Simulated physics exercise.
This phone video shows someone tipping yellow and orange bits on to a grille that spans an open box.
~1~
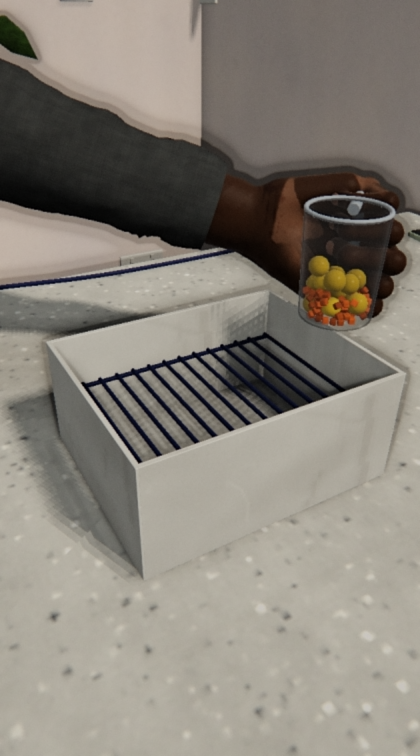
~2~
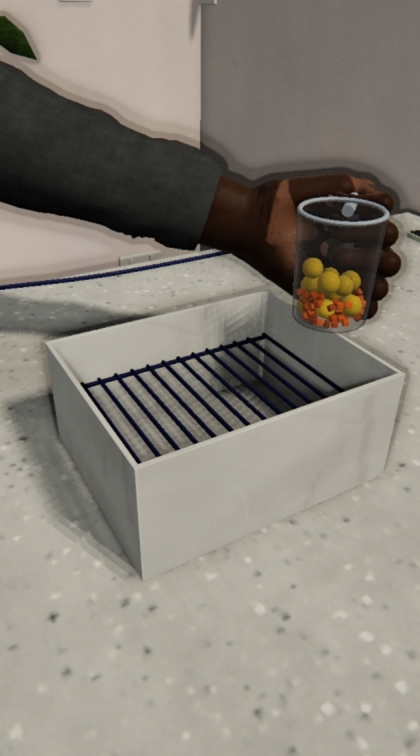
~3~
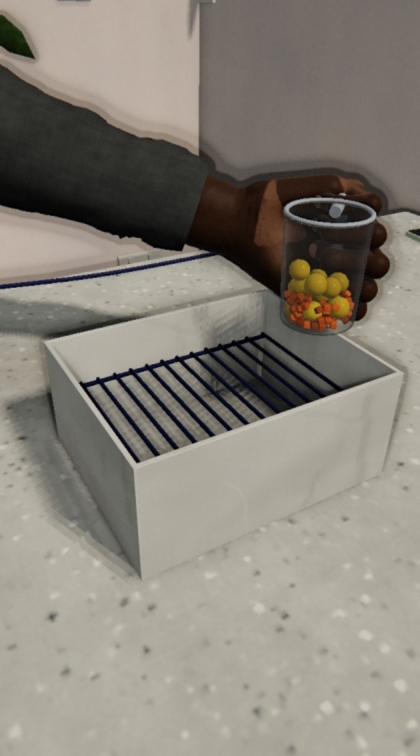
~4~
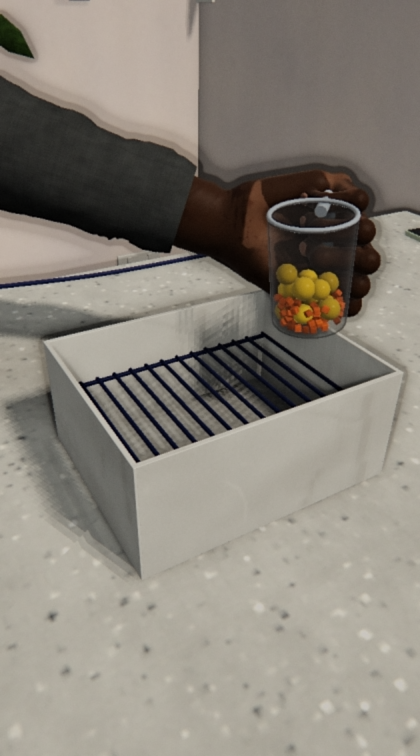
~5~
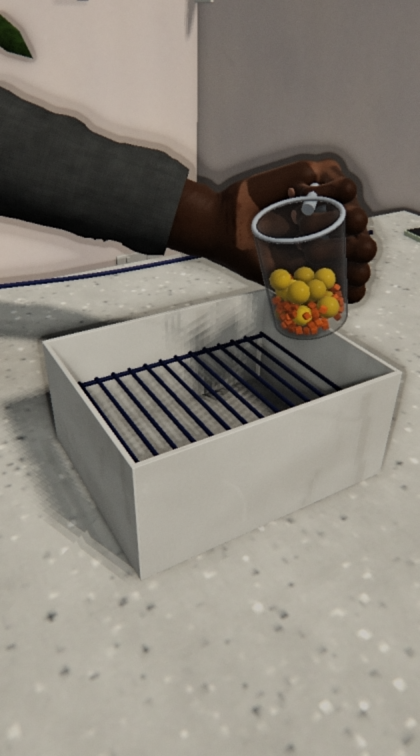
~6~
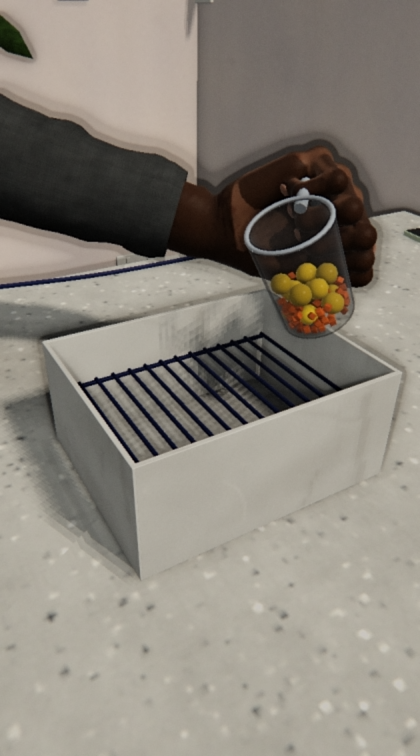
On a speckled countertop, a hand moving a clear cup of yellow balls and small orange pieces left, tilting it above a box's wire rack.
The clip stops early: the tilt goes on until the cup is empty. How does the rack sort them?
Once poured, the yellow ones are trapped on top. Orange ones, they slide between the bars.
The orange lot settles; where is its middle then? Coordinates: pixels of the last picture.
Near pixel (239, 446).
Then, 0.51 s on from there, yellow ones, the whole lot in the cup; orange ones, the whole lot in the cup.
Then, 0.96 s on from there, yellow ones, the bulk in the cup, a little on or over the wires; orange ones, the whole lot in the cup.
Then, 1.35 s on from there, yellow ones, the whole lot on or over the wires; orange ones, near a quarter on or over the wires, the bulk under the rack.
In the end, yellow ones, the whole lot on the wires, none at all under the rack; orange ones, the whole lot under the rack.
